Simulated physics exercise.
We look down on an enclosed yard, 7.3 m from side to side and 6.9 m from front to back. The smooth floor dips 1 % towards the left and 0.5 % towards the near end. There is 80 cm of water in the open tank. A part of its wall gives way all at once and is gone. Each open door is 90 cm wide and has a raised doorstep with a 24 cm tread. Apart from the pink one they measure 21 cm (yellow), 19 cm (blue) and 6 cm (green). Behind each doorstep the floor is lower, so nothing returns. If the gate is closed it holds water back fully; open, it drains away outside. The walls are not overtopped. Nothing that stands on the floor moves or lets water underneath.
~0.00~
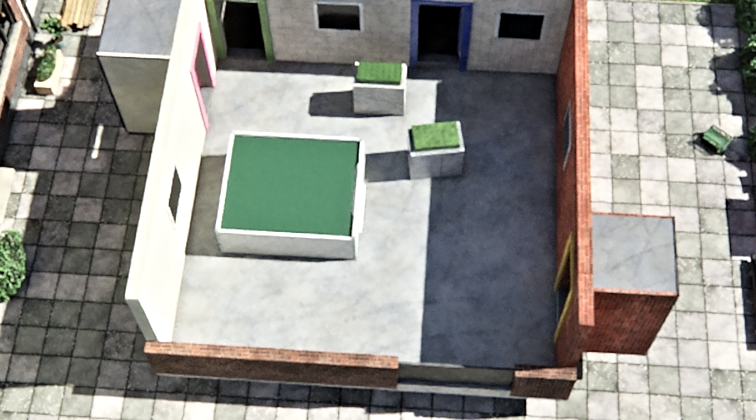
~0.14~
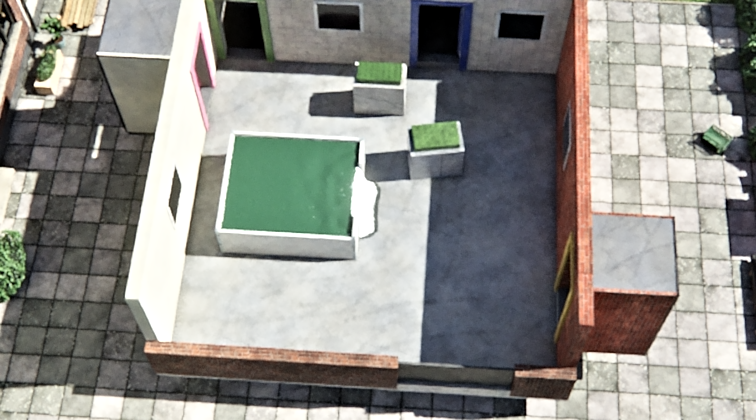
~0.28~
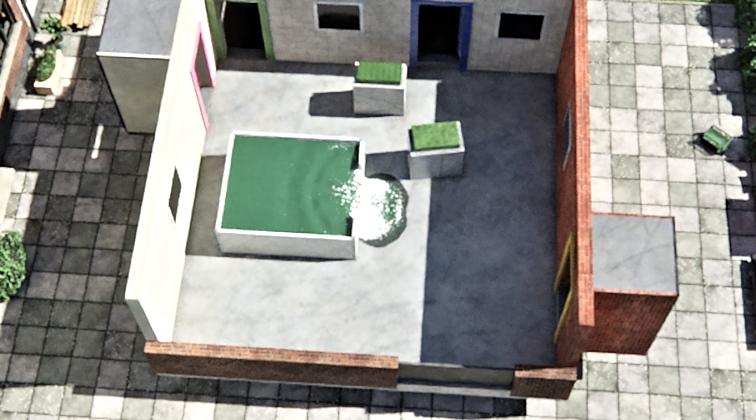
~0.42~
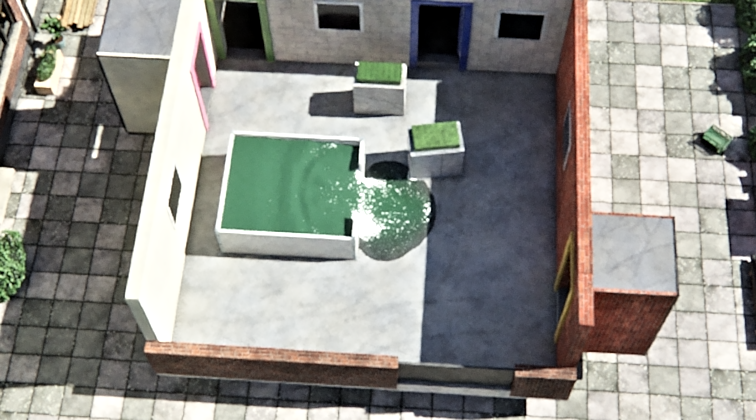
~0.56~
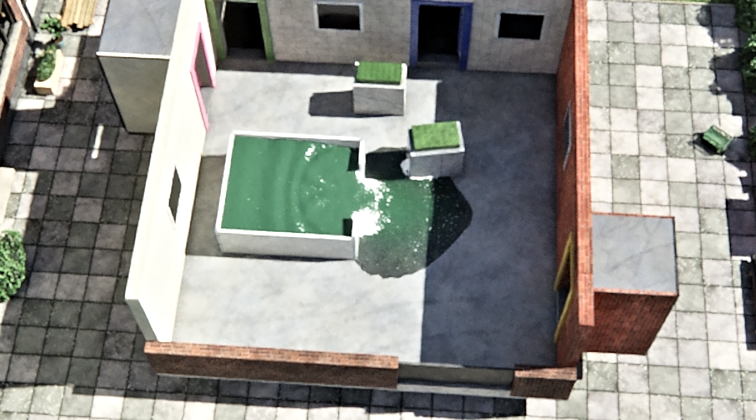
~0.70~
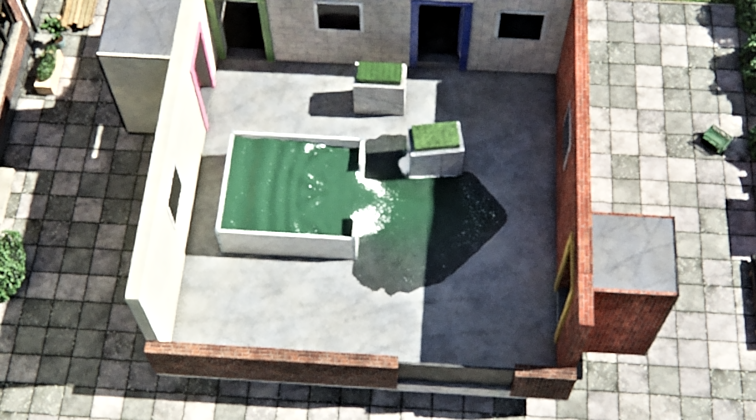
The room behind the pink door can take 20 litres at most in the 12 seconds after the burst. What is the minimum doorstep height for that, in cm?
Some 10.5 cm above the ground.
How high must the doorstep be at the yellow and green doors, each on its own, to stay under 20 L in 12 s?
Roughly 18 cm at yellow and 9.0 cm at green.
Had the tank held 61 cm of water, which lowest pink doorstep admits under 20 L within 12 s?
Then roughly 6.5 cm.
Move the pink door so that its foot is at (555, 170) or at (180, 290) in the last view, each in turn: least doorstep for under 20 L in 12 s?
Roughly 23 and 14.5 cm.
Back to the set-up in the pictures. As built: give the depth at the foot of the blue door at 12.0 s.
Some 5.5 cm.
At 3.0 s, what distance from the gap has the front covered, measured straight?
Some 5.2 m out.
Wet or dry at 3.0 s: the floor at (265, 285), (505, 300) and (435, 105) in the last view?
In turn: Still dry, under water, wet.
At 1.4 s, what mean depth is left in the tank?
About 59 cm.
After 1.4 s water covers 30 % of the floor, deepest (48 cm) near (363, 207); it has not reached the pink door.
After 3.0 s water covers 50 % of the floor, deepest (38 cm) near (552, 372); it has not reached the pink door.
After 12.0 s water covers 100 % of the floor, deepest (18 cm) near (176, 313); 13 cm at the pink door, 73 litres in over its 7 cm doorstep.
At the pink door as built, the water arrived by 4.3 s and peaked near 14 cm at 9.6 s.
With a doorstep of 9 cm, 39 litres would have come in within the 12 s; with 12 cm, 9 litres. So under 20 litres takes about 10.5 cm.
